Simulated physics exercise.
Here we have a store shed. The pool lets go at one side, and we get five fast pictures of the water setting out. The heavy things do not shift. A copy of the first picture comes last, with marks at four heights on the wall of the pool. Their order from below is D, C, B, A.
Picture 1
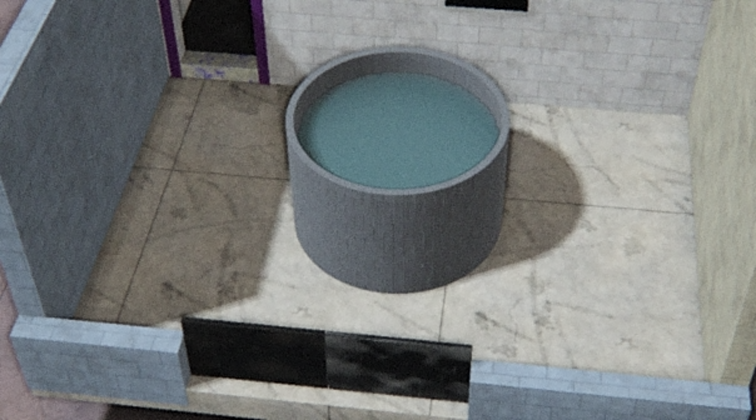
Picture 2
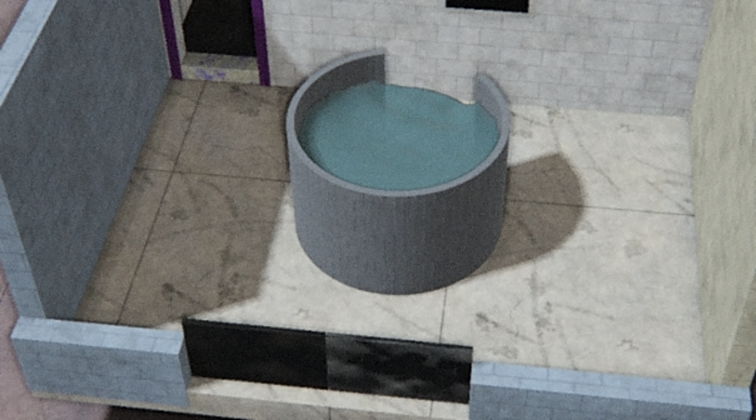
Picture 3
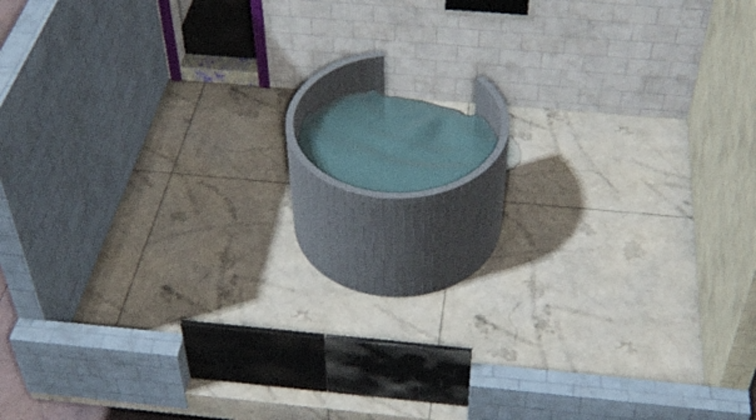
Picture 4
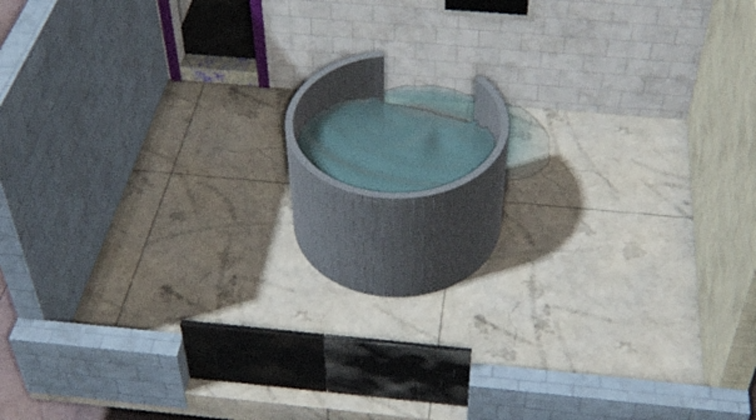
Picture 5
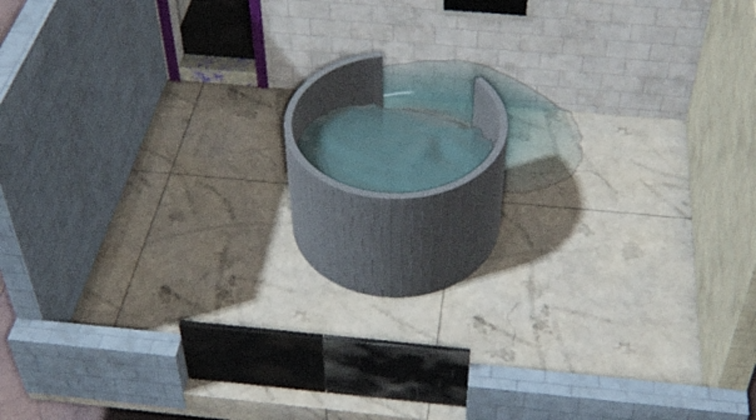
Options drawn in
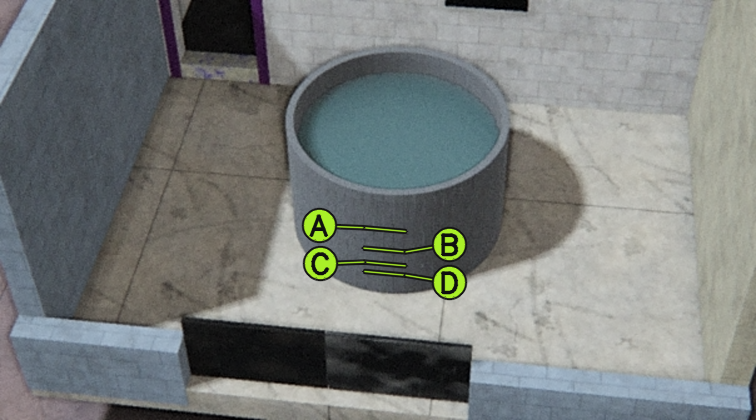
Water pouring through a gap opened in the back of a round grey tank, spreading rightward across a pale walled yard.
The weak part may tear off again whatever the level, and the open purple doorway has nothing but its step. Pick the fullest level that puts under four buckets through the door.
Take A.
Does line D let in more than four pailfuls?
No, not at all.
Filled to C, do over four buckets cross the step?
No, not at all.
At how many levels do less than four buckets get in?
All of them.
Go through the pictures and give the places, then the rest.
In the first picture, water in the pool at rest, its middle at (398, 136); foot of the purple doorway at (221, 80); shut gate at (326, 341).
In the second picture, water covers 2 % of the ground, its front hidden from here.
In the third picture, water covers 5 % of the ground, its front hidden from here.
In the fourth picture, 10 % of the ground under water, visible out to (538, 155).
In the fifth picture, 14 % of the ground under water, visible out to (562, 109).
In lime, A at (384, 229); B at (384, 250); C at (384, 263); D at (384, 273); from the bottom up D, C, B, A.
With A, a splash gets over, under a bucket.
With B, nothing gets over.
With C, nothing gets over.
With D, nothing gets over.
